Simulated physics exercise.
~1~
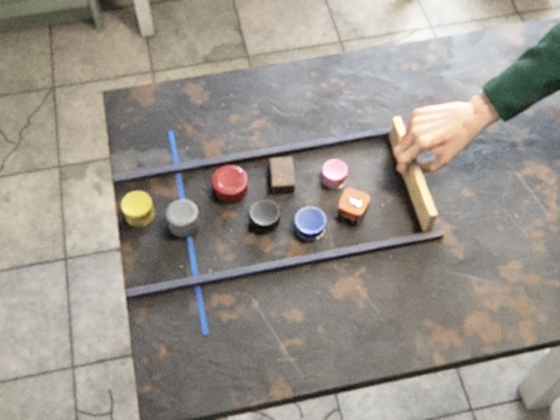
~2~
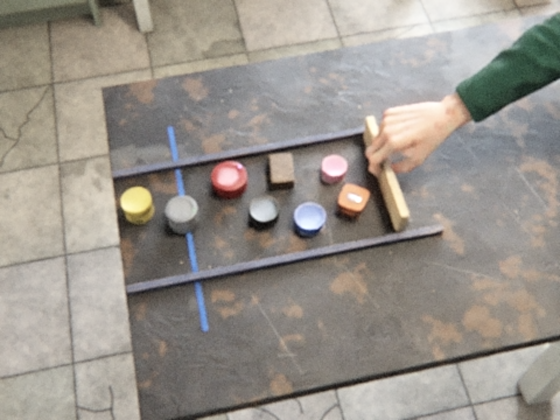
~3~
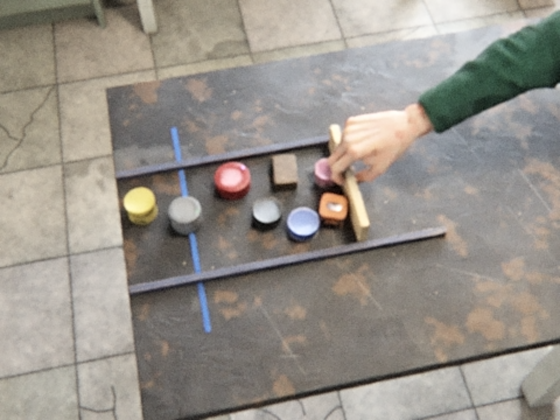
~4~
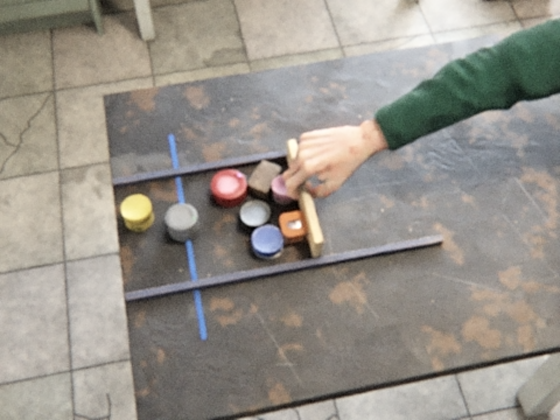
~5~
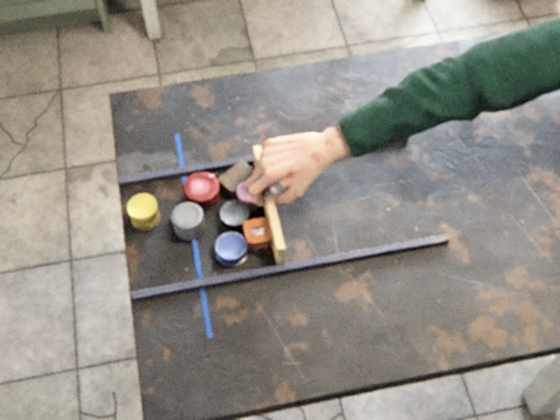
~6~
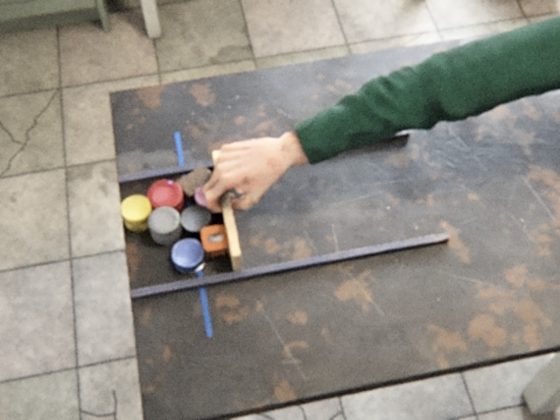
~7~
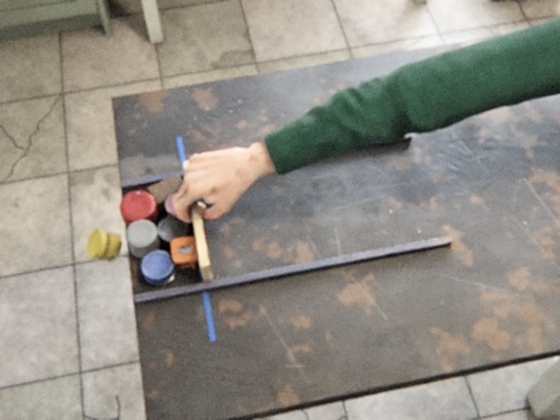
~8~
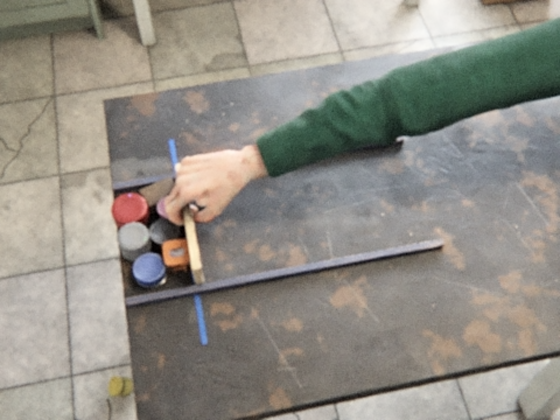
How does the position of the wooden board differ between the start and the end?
At the start the board stands near the right end of the rails, well away from the blue tape. By the end it is far to the left, beside the tape and close behind the bunched pots and lids.
